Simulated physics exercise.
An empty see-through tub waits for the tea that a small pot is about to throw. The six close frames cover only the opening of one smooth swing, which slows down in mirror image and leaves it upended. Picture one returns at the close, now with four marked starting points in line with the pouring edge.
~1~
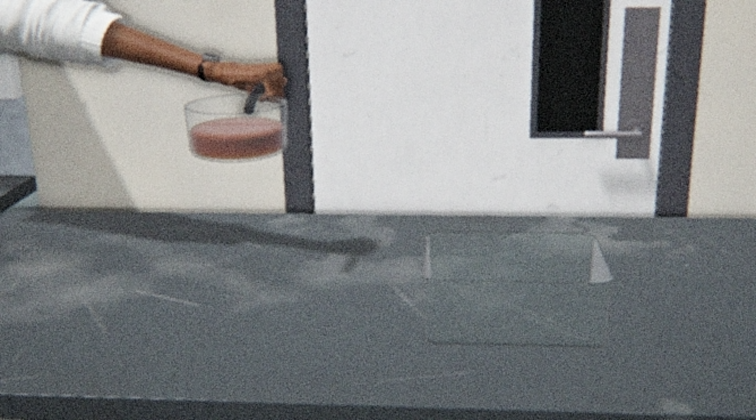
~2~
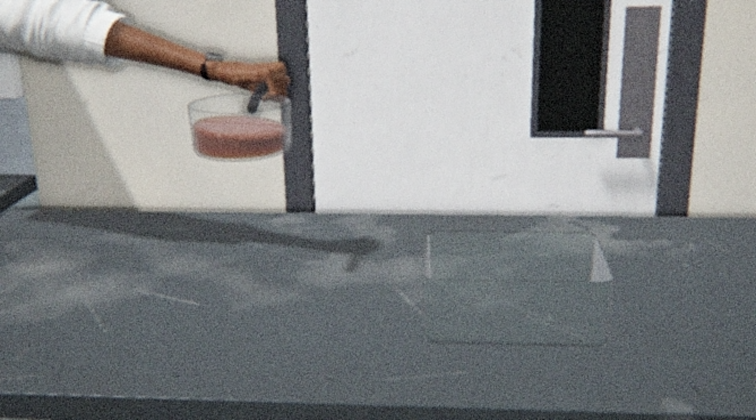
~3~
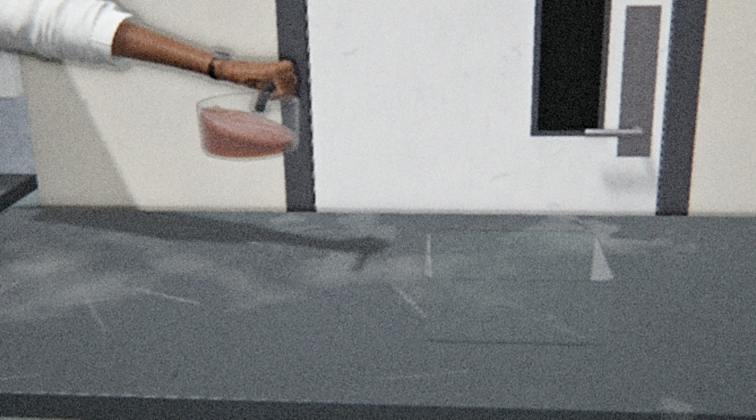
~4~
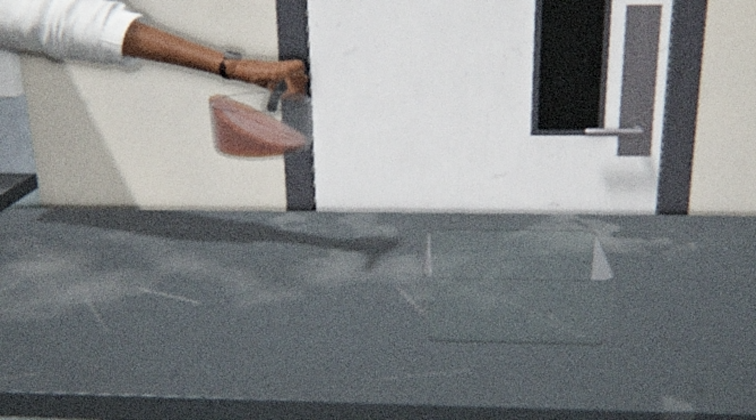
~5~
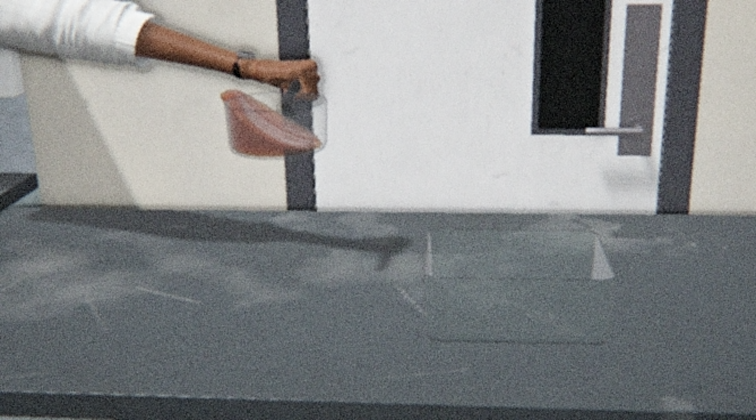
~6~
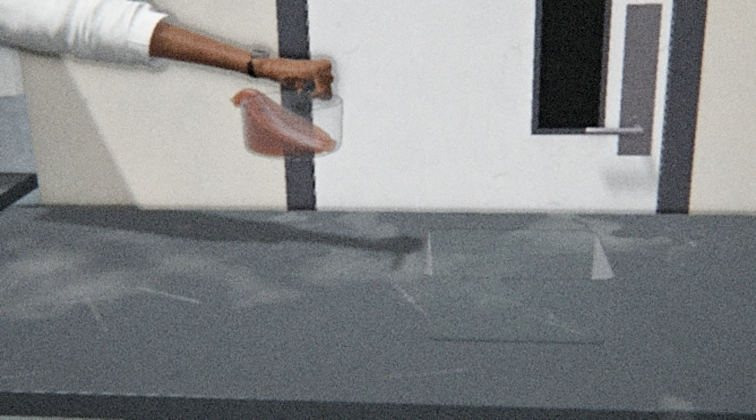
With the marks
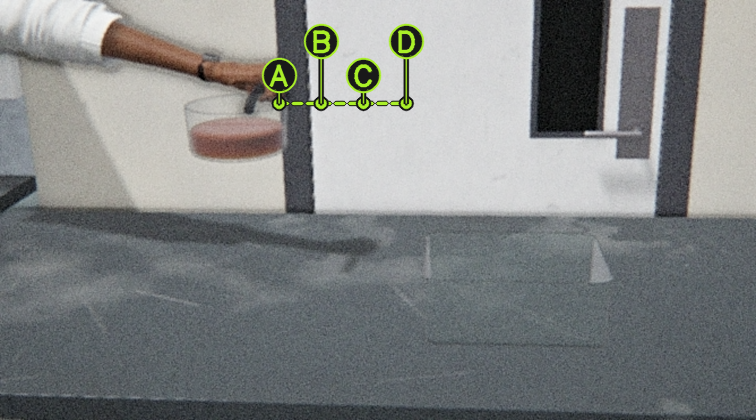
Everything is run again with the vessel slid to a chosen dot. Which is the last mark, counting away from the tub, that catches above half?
B.
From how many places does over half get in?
Three of them.
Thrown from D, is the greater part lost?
No, not at all.
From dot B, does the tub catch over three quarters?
No.
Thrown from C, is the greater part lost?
No, that is safe.
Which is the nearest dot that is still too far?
That would be A.
On the marked copy, A at (279, 103); B at (321, 103); C at (363, 103); D at (406, 103).
If A is chosen, about 38 % lands in the tub, 56 % falls short and 6 % goes beside or beyond.
If B is chosen, about 62 % lands in the tub, 31 % falls short and 8 % goes beside or beyond.
If C is chosen, about 82 % lands in the tub, 8 % falls short and 10 % goes beside or beyond.
If D is chosen, about 71 % lands in the tub, 7 % falls short and 22 % goes beside or beyond.
